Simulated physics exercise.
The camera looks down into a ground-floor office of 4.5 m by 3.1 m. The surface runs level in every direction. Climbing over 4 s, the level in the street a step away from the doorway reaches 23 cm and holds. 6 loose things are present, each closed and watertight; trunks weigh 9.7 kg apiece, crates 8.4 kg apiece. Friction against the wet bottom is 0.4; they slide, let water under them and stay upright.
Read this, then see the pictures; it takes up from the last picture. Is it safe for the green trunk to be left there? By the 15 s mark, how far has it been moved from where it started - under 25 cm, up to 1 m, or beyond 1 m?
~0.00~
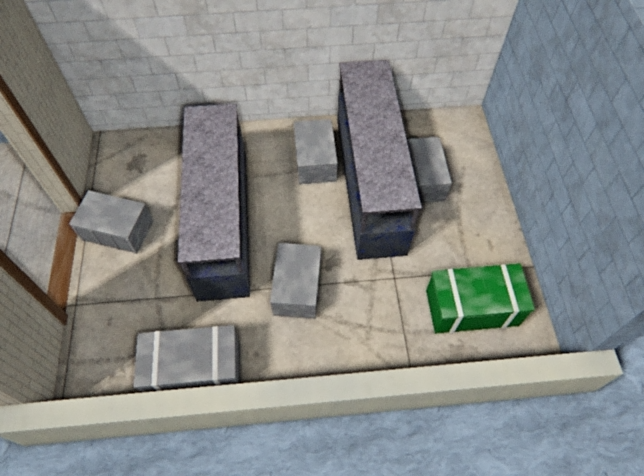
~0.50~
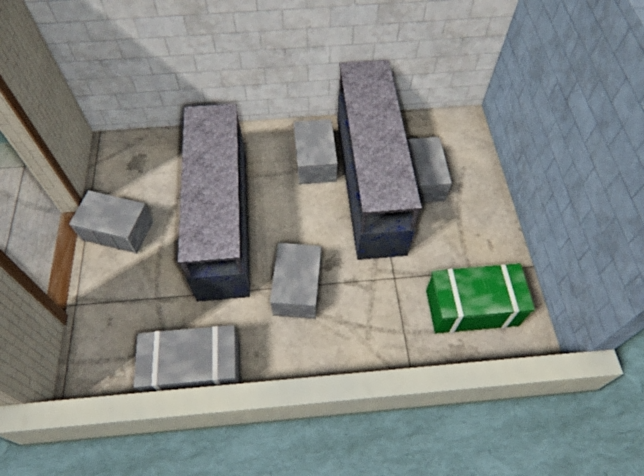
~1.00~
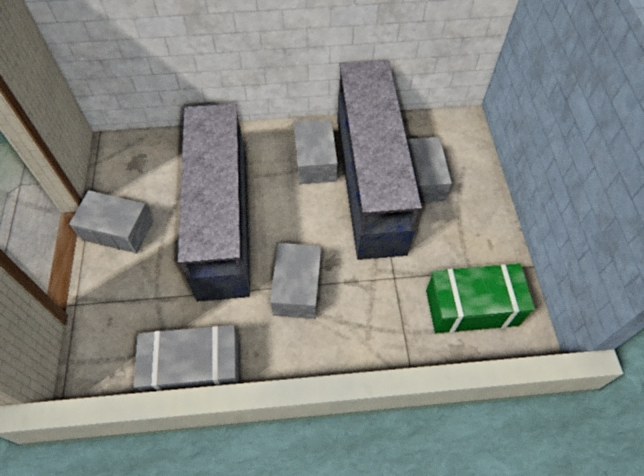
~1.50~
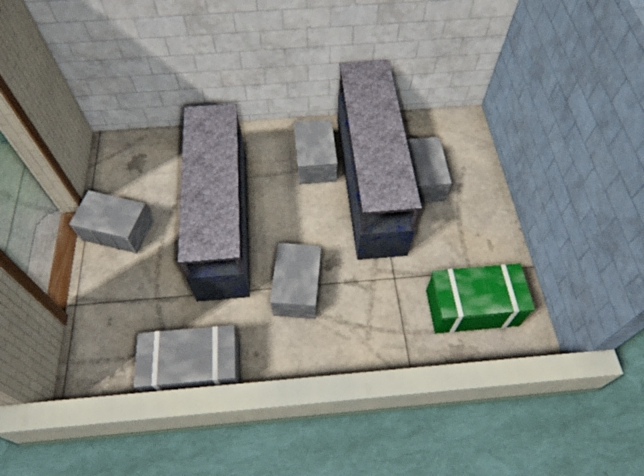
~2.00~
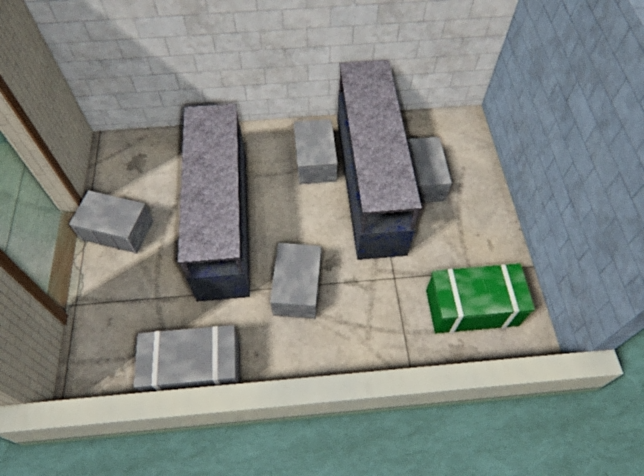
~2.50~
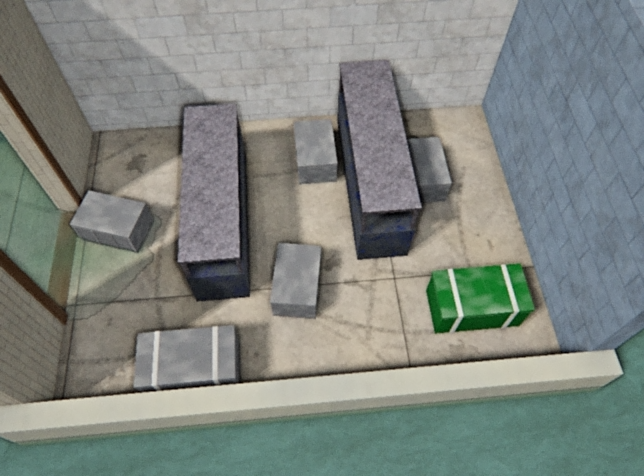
It has been moved beyond 1 m.
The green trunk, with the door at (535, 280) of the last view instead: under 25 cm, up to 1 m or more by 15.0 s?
The green trunk drifts well away.
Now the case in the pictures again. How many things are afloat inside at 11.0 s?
I count 6.
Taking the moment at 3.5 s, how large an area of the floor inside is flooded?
I'd estimate close to 2.5 m2.
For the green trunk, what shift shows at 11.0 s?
By then it has shifted roughly 200 cm.
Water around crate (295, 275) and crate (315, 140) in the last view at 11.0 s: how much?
First roughly 10 cm, second roughly 8 cm.
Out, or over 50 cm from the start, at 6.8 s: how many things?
I make it 1 by then.
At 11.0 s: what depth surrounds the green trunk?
The depth there is around 13 cm.
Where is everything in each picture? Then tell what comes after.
In the first frame, the green trunk at (483, 290), on the bottom; 0.0 m2 under water; 0 of 6 have shifted.
In the second frame, the green trunk at (483, 290), on the bottom; water covers 0.0 m2; 0 of 6 have shifted.
In the third frame, the green trunk at (483, 290) rests on the ground; 0.0 m2 under water; 0 of 6 have shifted.
In the fourth frame, the green trunk at (483, 290), on the bottom; 0.0 m2 under water; 0 of 6 have shifted.
In the fifth frame, the green trunk at (483, 290), on the bottom; 0.0 m2 under water; 0 of 6 have shifted.
In the sixth frame, the green trunk at (483, 290) rests on the ground; water covers 0.4 m2; 0 of 6 have shifted.
After 3.5 s the green trunk is near (483, 290), 0.0 m from its start, aground; 0 afloat.
After 6.8 s the green trunk is near (502, 272), 0.3 m from its start, aground; 2 afloat.
After 11.0 s the green trunk is near (446, 99), 2.1 m from its start, afloat; 6 afloat.
After 15.0 s the green trunk is near (438, 113), 1.9 m from its start, afloat; 6 afloat.
